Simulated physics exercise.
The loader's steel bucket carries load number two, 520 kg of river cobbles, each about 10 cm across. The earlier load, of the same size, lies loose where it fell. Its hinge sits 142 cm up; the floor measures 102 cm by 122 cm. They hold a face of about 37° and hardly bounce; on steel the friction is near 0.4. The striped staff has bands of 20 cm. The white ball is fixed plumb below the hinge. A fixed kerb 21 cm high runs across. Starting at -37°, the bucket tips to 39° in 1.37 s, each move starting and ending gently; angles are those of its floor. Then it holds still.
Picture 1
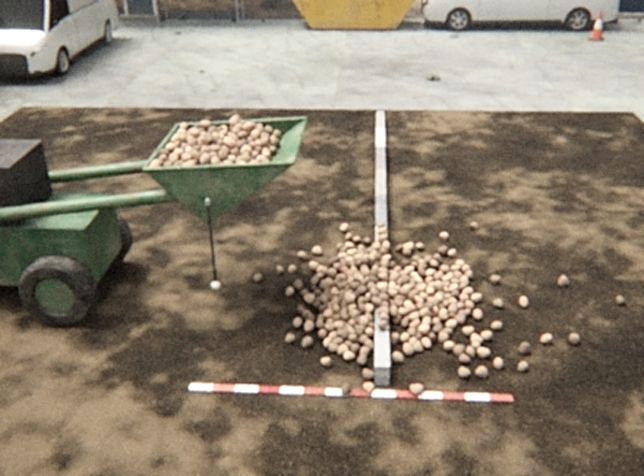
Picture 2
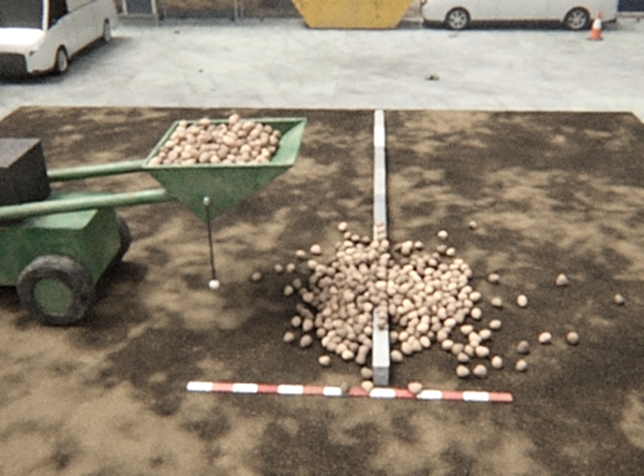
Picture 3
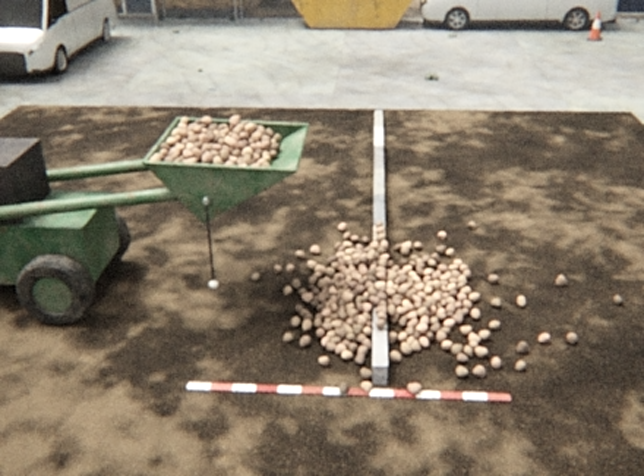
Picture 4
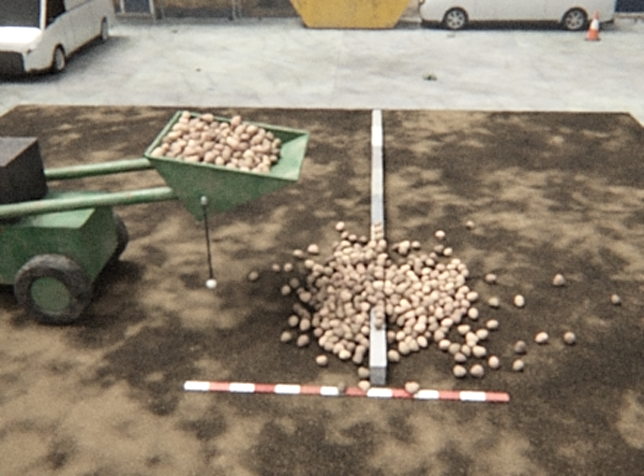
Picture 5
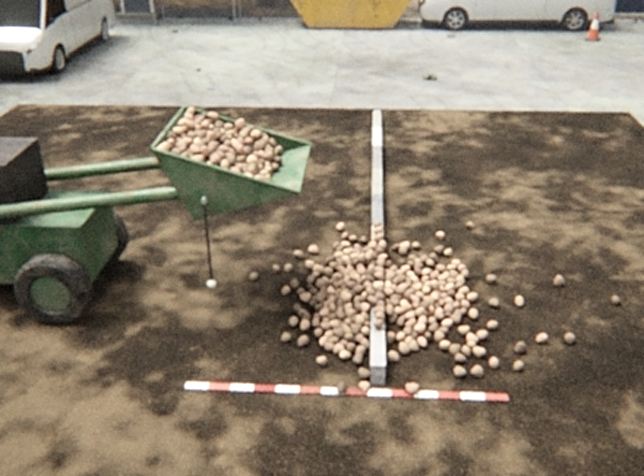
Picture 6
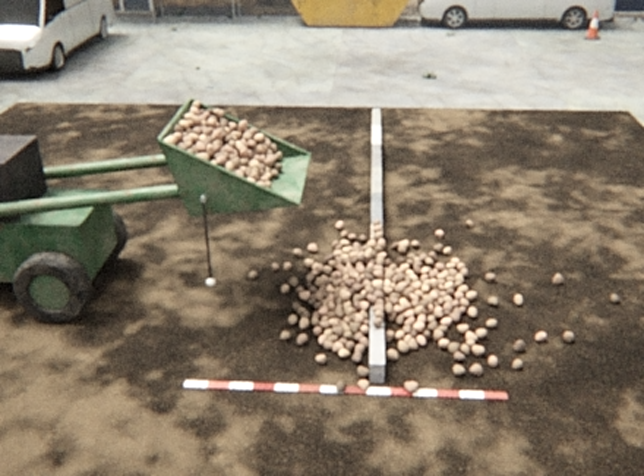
We see a green loader on the left, its bucket heaped with pale, rounded stones, beside a loose pile of similar stones lying across a narrow kerb; the bucket gradually tilts forward, its lip lowering while the pile stays still.
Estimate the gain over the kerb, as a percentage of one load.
About 1 per cent.
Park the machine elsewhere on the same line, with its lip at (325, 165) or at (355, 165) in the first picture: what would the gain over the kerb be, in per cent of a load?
About 15 and 45 per cent.
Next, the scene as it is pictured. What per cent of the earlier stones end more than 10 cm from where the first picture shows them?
About 5 per cent.
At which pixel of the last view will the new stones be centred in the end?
Their middle is at about (319, 285).
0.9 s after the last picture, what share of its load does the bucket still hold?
Roughly 50 per cent is still inside.
Then, 0.4 s after the last picture the floor is at 27°; in per cent of one load, 100 in the bucket, 58 on this side of the kerb, 41 over the kerb; the foremost stones are at (541, 315).
Then, 0.9 s after the last picture the floor is at 39°; in per cent of one load, 51 in the bucket, 107 on this side of the kerb, 41 over the kerb; the foremost stones are at (541, 315).
Then, 1.2 s after the last picture the floor is at 39°; in per cent of one load, 10 in the bucket, 148 on this side of the kerb, 41 over the kerb; the foremost stones are at (541, 315).
Then, 4.0 s after the last picture the floor is at 39°; in per cent of one load, 0 in the bucket, 157 on this side of the kerb, 43 over the kerb; the foremost stones are at (541, 315). Net gain over the kerb, 1.
